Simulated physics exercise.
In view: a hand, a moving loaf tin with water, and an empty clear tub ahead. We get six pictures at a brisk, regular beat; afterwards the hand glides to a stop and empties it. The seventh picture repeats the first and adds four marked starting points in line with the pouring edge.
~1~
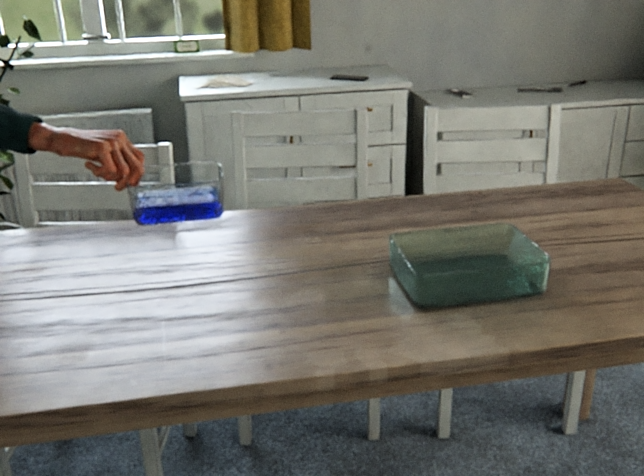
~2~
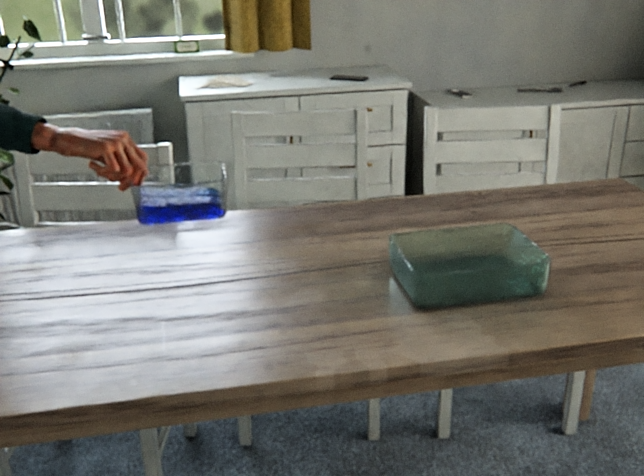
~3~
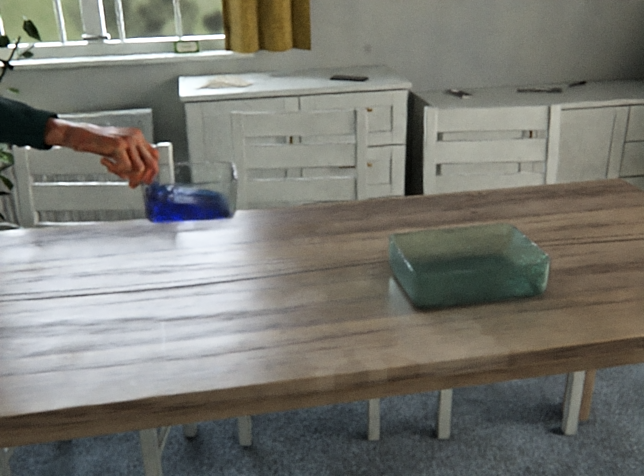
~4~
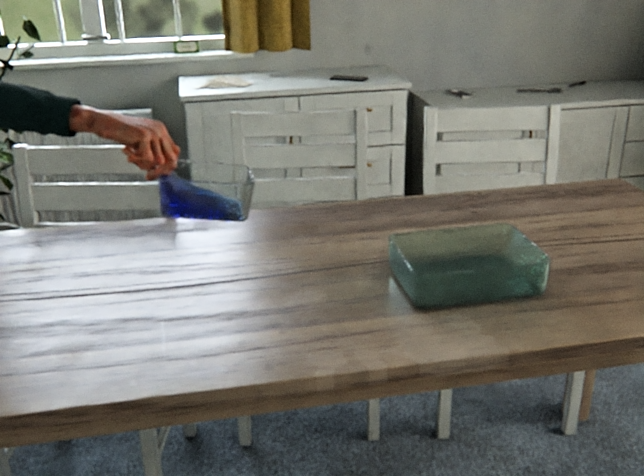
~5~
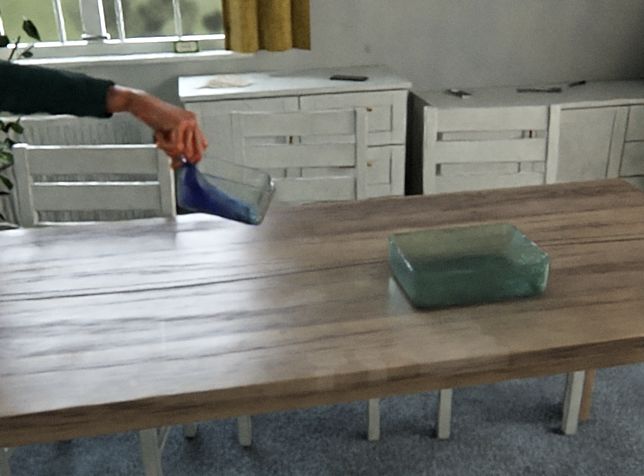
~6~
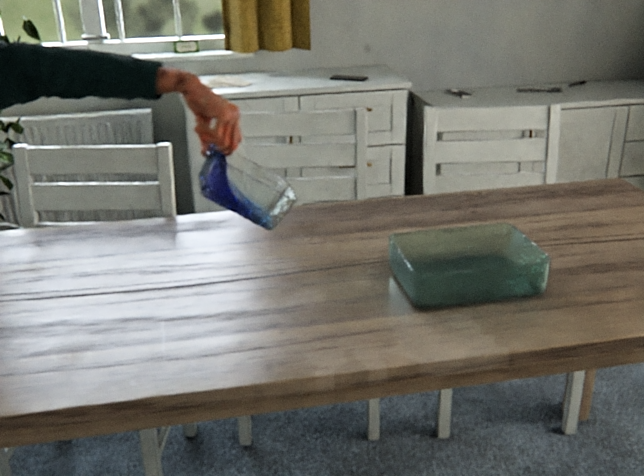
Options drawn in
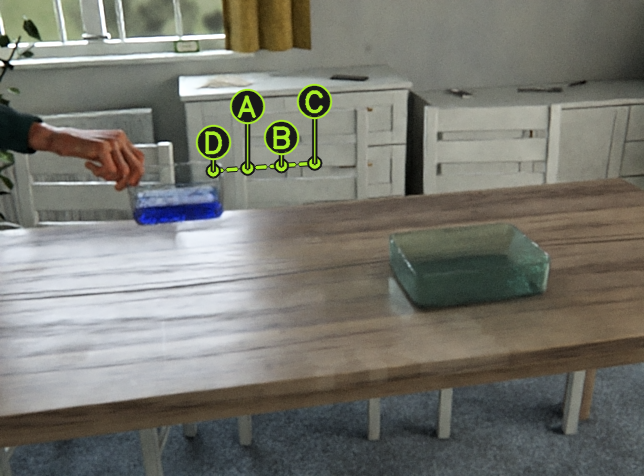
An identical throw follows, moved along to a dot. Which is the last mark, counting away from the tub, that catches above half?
A is the one.
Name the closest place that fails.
The answer is D.
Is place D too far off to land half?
Yes, it does.
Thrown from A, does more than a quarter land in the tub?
Yes.
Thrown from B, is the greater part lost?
No, that is safe.
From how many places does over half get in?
Three of the four.
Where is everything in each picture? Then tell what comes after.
Upright, lip at (220, 170); tub from (413, 306) to (544, 292); nothing has left yet, in the first frame.
Upright, lip at (224, 170); nothing has left yet, in the second frame.
Tipped about 2°, lip at (234, 171); nothing has left yet, in the third frame.
Tipped about 9°, lip at (251, 175); nothing has left yet, in the fourth frame.
Tipped about 20°, lip at (271, 182); water is over the rim, down to (193, 161), in the fifth frame.
Tipped about 34°, lip at (292, 191); water is over the rim, down to (207, 154), in the sixth frame.
In lime, A at (247, 168); B at (281, 165); C at (314, 163); D at (213, 170).
With A, about 69 % lands in the tub, 21 % falls short and 10 % goes beside or beyond.
With B, about 77 % lands in the tub, 9 % falls short and 14 % goes beside or beyond.
With C, about 73 % lands in the tub, 5 % falls short and 22 % goes beside or beyond.
With D, about 25 % lands in the tub, 68 % falls short and 6 % goes beside or beyond.
